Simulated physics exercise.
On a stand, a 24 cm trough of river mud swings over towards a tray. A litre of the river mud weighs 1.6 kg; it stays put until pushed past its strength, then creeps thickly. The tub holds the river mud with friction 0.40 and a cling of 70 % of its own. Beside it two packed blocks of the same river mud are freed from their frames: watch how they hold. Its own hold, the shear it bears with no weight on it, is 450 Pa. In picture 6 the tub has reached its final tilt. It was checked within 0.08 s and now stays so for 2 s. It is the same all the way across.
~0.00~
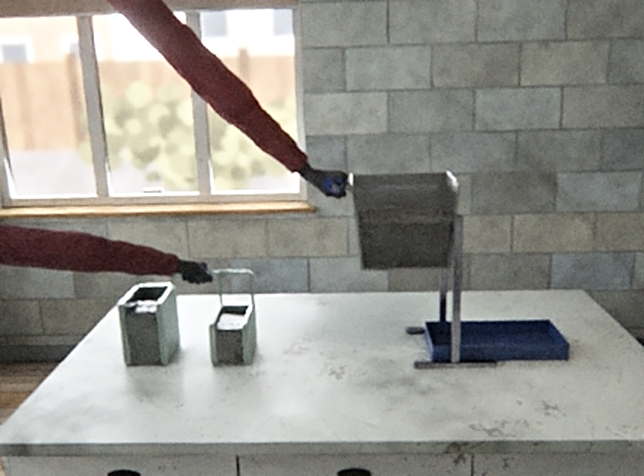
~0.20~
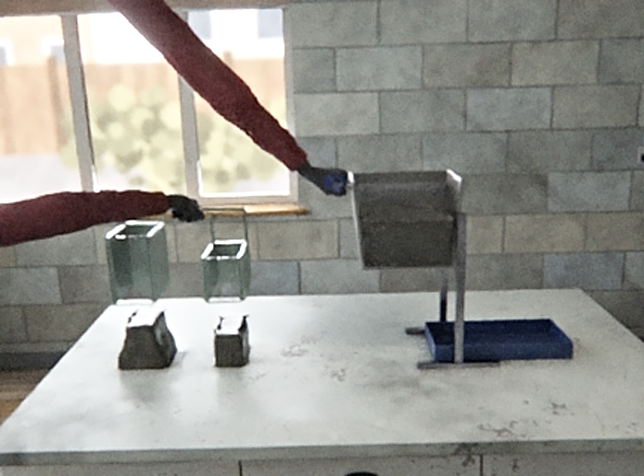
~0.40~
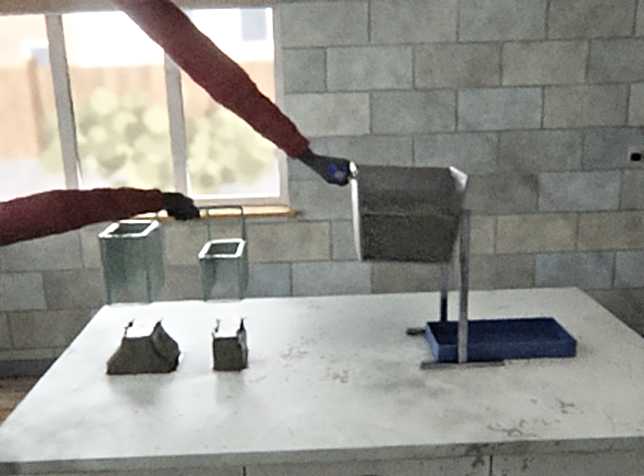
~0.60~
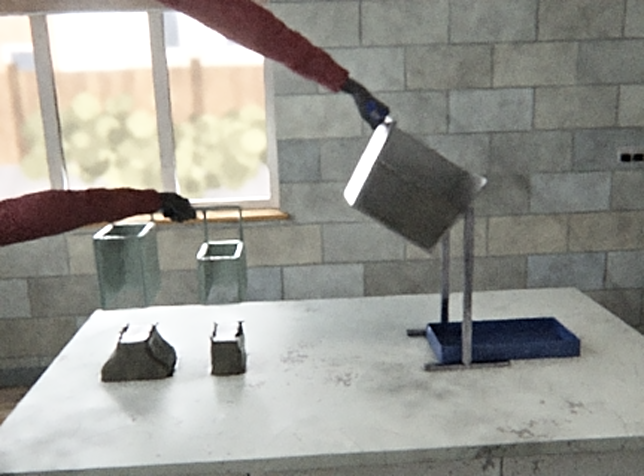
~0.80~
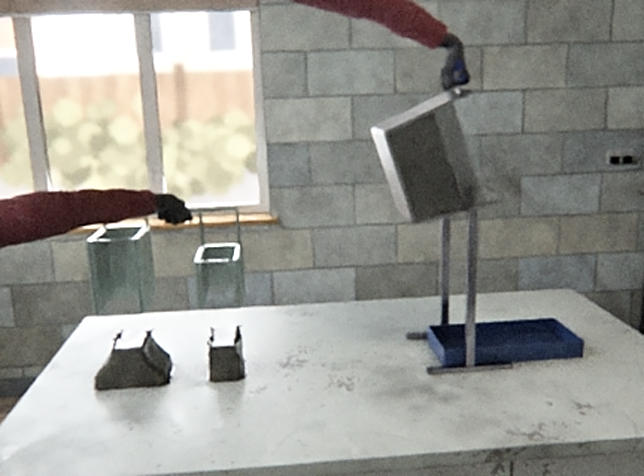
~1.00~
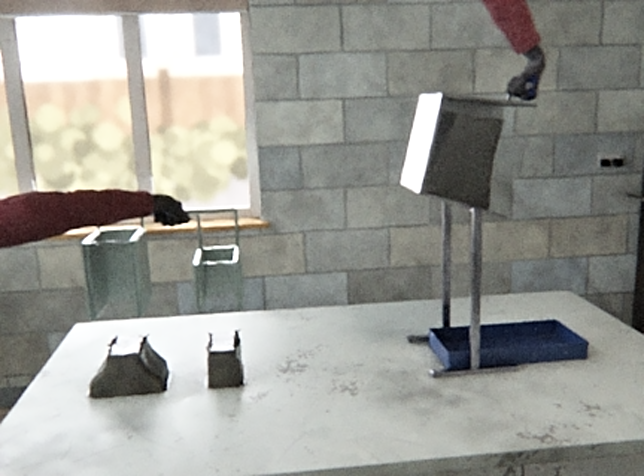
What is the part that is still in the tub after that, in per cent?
The part that is still in the tub after that is near 0 %.
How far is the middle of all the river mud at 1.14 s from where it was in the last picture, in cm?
Some 11 cm.
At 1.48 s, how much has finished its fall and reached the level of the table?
Near 60 %.
After 1.14 s, the tub is at 103 degrees and holds 72 %.
After 1.31 s, the tub is at 103 degrees and holds 32 %.
After 1.48 s, the tub is at 103 degrees and holds 21 %.
After 1.65 s, the tub is at 103 degrees and holds 8 %.
After 3.00 s, at the end, the tub is at 103 degrees and holds 0 %.
